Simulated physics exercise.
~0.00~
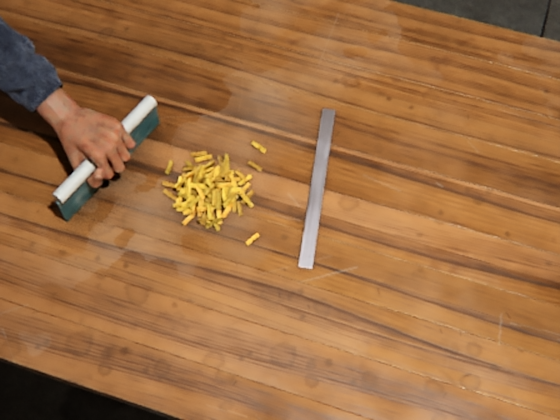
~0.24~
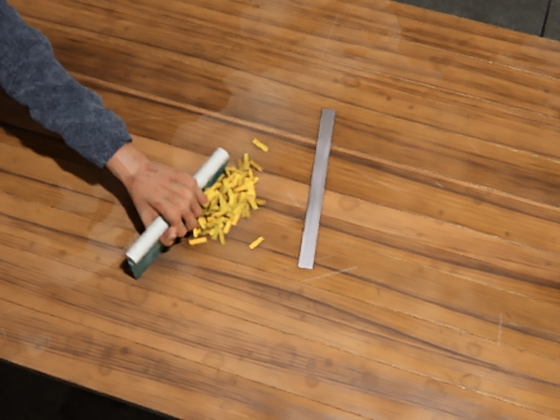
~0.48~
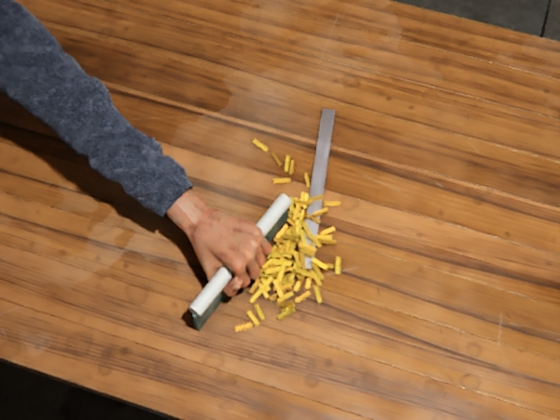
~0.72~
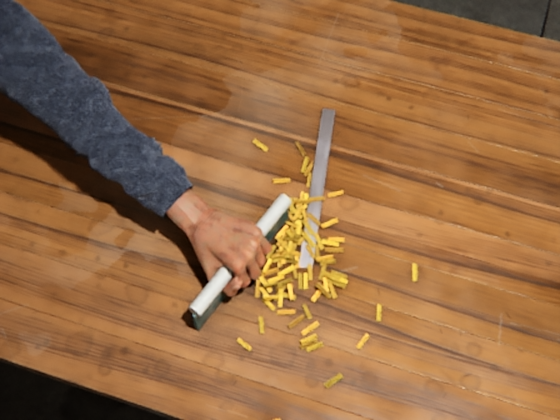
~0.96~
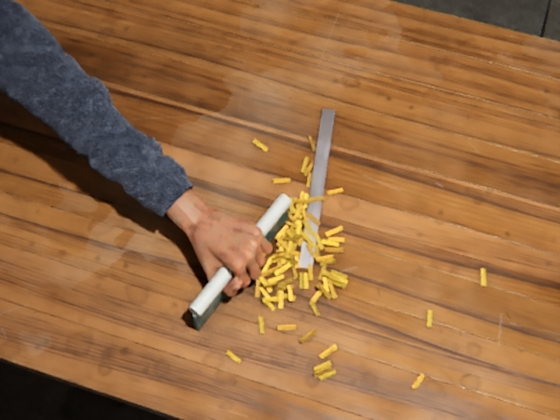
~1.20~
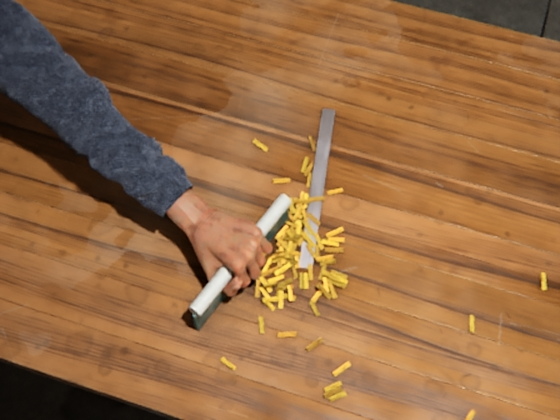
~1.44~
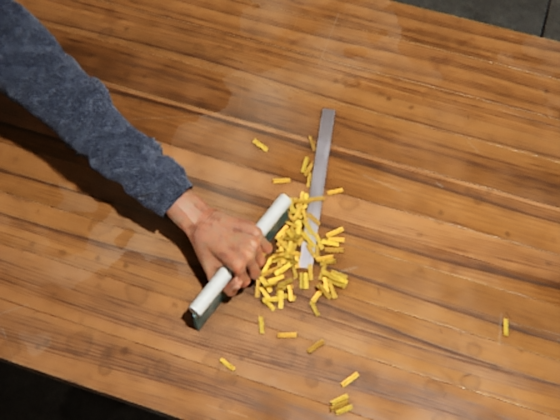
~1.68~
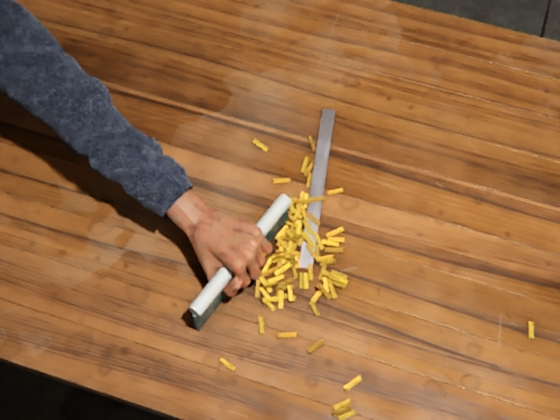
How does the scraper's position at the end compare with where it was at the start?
It starts at the left side of the table, to the left of the pasta pile, and ends further right and lower down, close to the lower part of the metal strip.
